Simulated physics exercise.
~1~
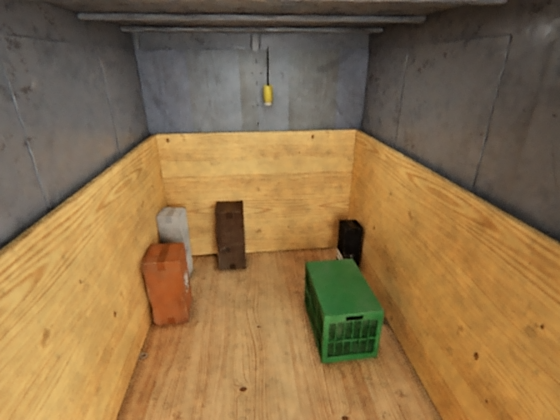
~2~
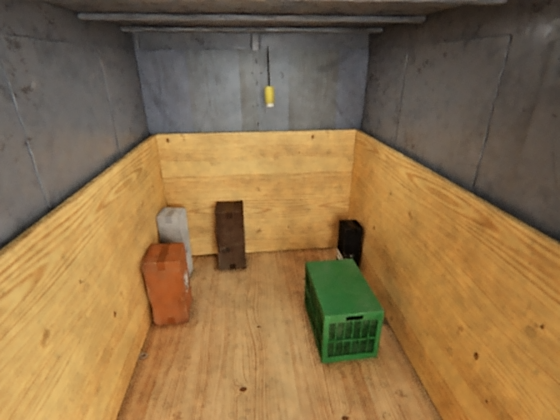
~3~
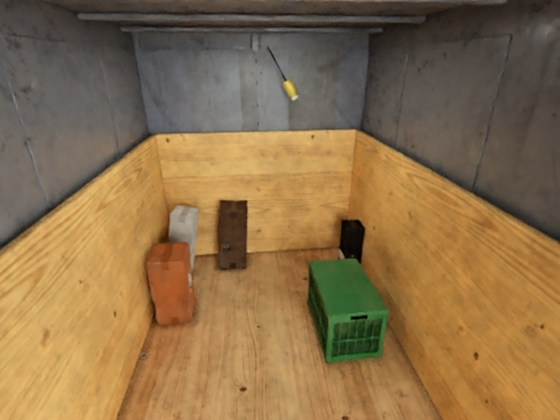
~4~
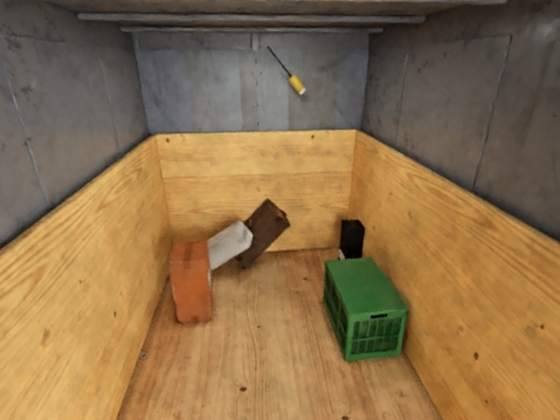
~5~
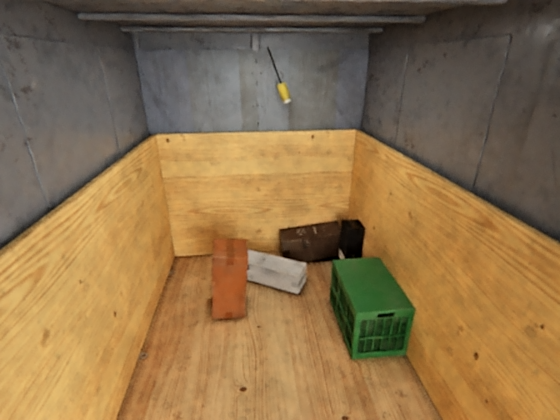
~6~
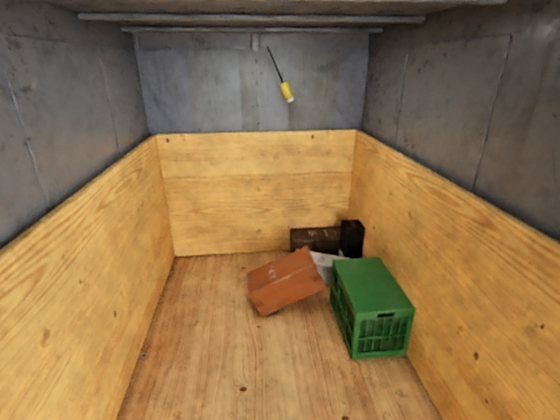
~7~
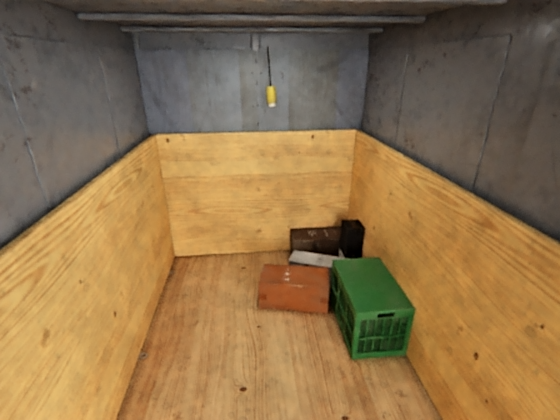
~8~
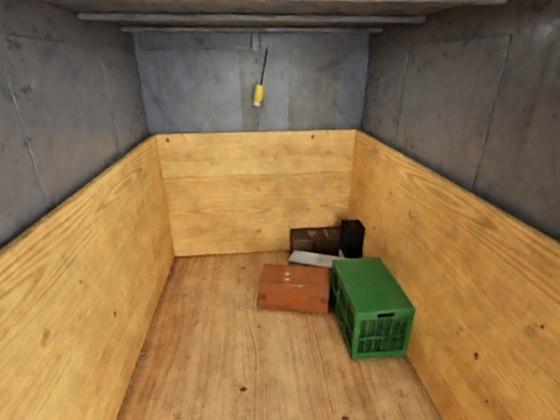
In the back of a moving van, a hanging yellow lamp swung right as the white, brown and orange boxes tipped over and slid right, and the green crate shifted slightly, leaving the fallen boxes beside it near the upright black box.
